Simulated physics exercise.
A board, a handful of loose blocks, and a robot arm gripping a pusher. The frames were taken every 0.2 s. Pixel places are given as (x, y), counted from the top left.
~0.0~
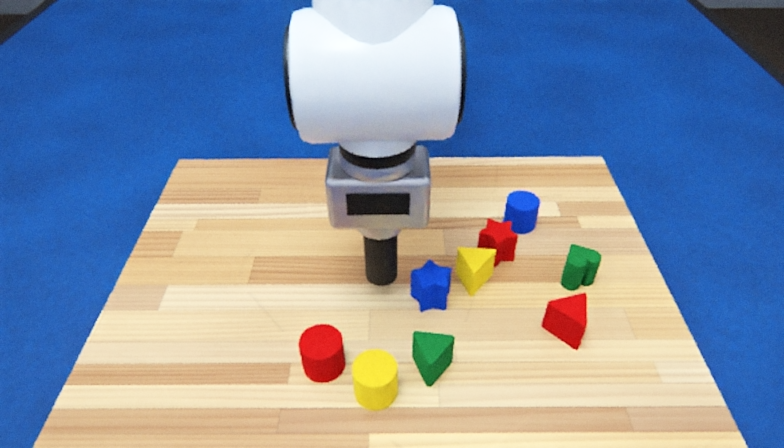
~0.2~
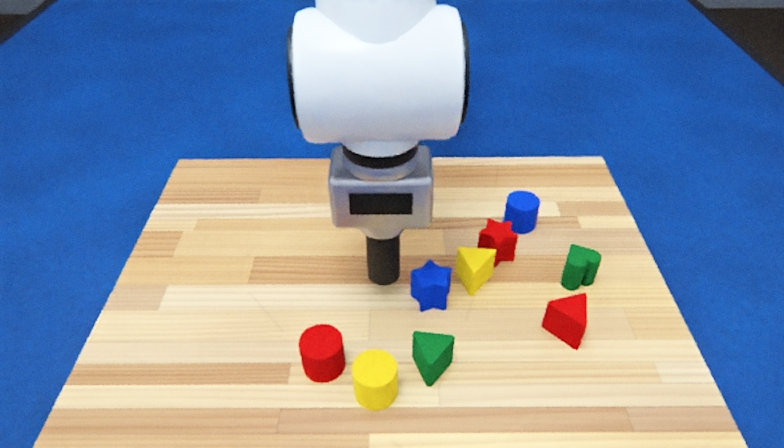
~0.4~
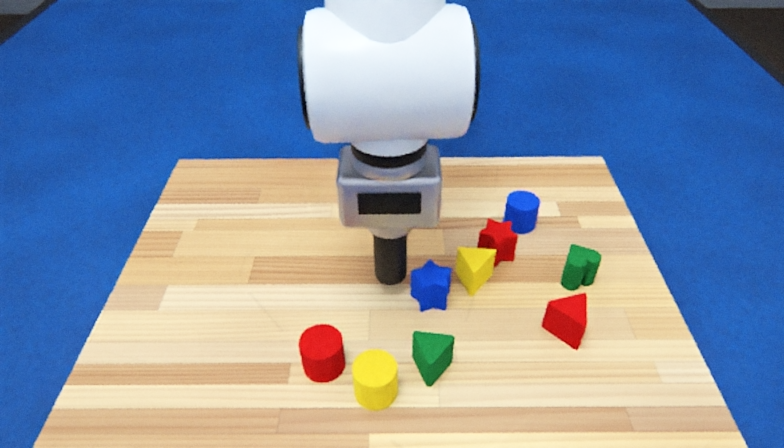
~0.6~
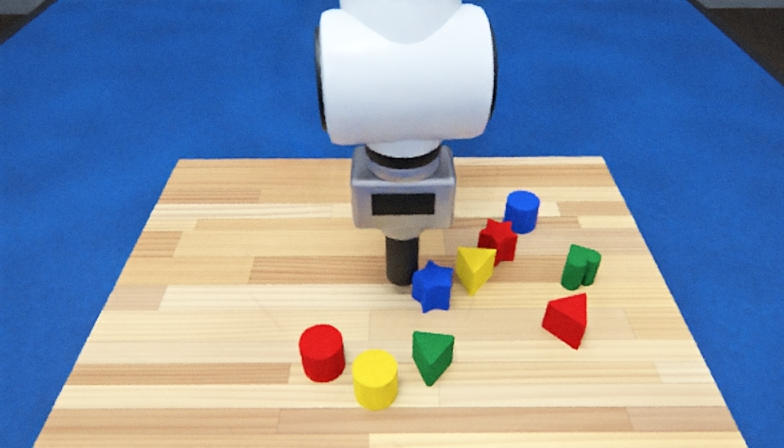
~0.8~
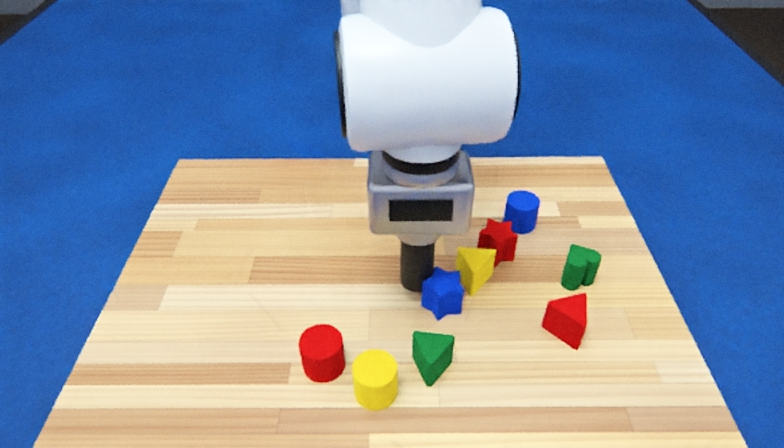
On a wooden table scattered with colourful blocks, a robot arm moved its dark pusher slowly to the right, then nudged the blue star block a little way right and slightly toward the viewer.
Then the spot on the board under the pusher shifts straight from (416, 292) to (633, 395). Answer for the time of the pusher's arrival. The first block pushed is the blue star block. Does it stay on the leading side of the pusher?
The pusher still drives it.
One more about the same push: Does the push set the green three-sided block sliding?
I believe not.
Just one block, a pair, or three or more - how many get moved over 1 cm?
Going by the path, one of them shifts by more than about 1 cm.
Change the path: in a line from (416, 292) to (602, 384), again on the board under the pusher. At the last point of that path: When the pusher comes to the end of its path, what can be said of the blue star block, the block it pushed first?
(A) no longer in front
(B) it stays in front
I'll go with B - it stays in front.
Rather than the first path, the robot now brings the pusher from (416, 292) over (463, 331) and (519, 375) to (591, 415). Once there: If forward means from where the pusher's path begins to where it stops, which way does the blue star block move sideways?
Displaced left.
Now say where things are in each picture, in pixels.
In the first picture, tip of the pusher at (382, 275), middles of tops, green three-sided block at (433, 343), blue star block at (432, 274), red three-sided block at (573, 306).
In the second picture, pusher at (384, 274), nothing pushed.
In the third picture, pusher at (391, 274), nothing pushed.
In the fourth picture, pusher at (402, 275), blue star block at (434, 275).
In the fifth picture, pusher at (417, 281), green three-sided block at (433, 343), blue star block at (444, 281), red three-sided block at (573, 306).
On the path given first. One third of the way, pusher at (483, 312); blue star block at (516, 314).
Two thirds of the way, pusher at (556, 347); blue star block at (595, 350).
At the end, pusher at (639, 383); green three-sided block unmoved; blue star block at (685, 389); red three-sided block unmoved.
